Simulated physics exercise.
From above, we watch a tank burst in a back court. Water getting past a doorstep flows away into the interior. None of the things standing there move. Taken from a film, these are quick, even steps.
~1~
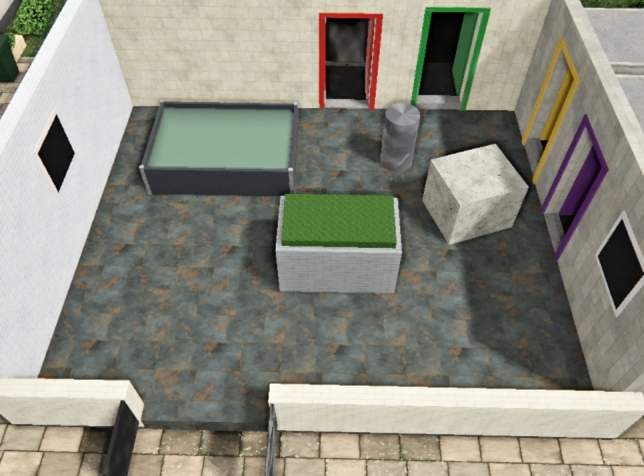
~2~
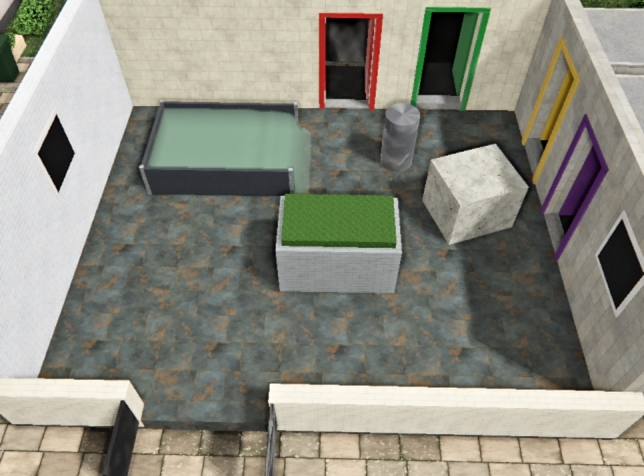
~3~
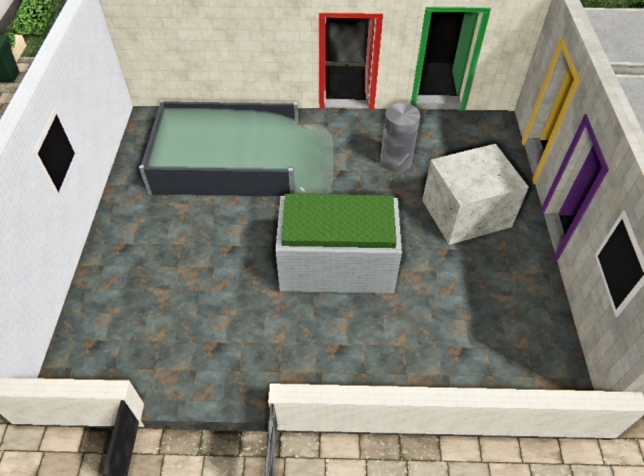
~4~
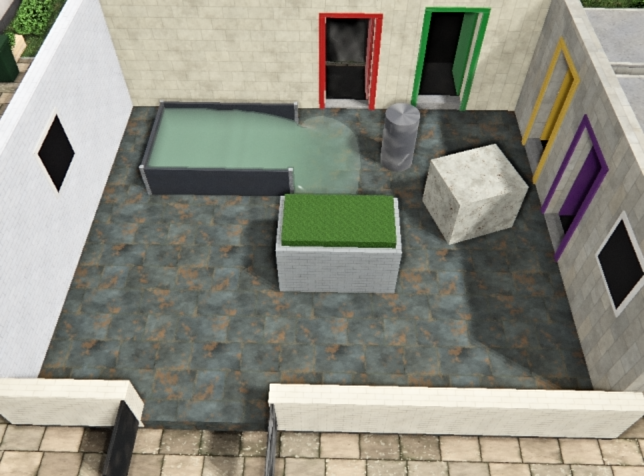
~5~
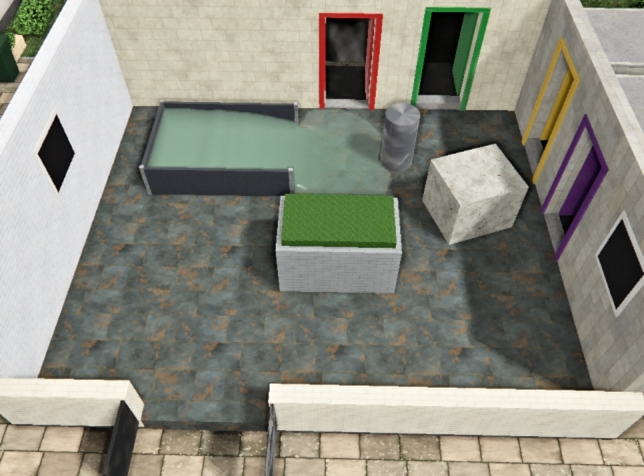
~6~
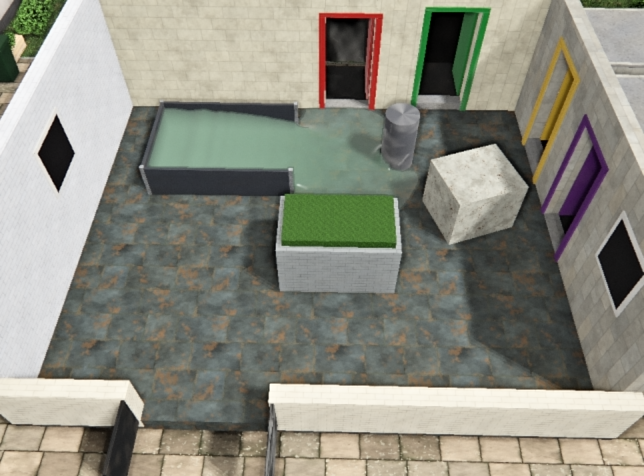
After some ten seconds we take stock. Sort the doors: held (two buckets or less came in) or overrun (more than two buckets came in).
Sorted: Yellow door held, purple door overrun, red door overrun, green door held.
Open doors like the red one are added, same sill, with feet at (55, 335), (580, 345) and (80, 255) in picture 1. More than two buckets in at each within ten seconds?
In that order: Keeps below it, is over, keeps below it.
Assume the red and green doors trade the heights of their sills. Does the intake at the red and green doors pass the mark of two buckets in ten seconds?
Door by door, the red one admits less and the green one admits more.
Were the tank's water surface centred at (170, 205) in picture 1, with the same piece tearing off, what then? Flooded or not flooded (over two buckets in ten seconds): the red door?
As far as I can tell, the red door gets swamped.
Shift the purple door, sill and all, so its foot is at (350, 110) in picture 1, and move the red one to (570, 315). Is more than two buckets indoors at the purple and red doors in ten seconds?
Well, the purple one crosses the threshold, and the red one crosses the threshold.
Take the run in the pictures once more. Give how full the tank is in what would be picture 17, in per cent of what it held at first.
Near 44 in a hundred.
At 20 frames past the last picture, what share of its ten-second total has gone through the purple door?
Close to 0 %.
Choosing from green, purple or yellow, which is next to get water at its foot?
My answer: The door marked green.
A moment on, water covers 20 % of the floor; the yellow door not reached, the purple door not reached, the red door under two buckets in, the green door wet at the sill, nothing in.
Next, water covers 30 % of the floor; the yellow door wet at the sill, nothing in, the purple door not reached, the red door under two buckets in, the green door wet at the sill, nothing in.
Then, water covers 45 % of the floor; the yellow door wet at the sill, nothing in, the purple door wet at the sill, nothing in, the red door over two buckets in, the green door under two buckets in.
Later, water covers 60 % of the floor; the yellow door wet at the sill, nothing in, the purple door over two buckets in, the red door far over two buckets in, the green door under two buckets in.
In the end, water covers 90 % of the floor; the yellow door wet at the sill, nothing in, the purple door over two buckets in, the red door far over two buckets in, the green door under two buckets in.
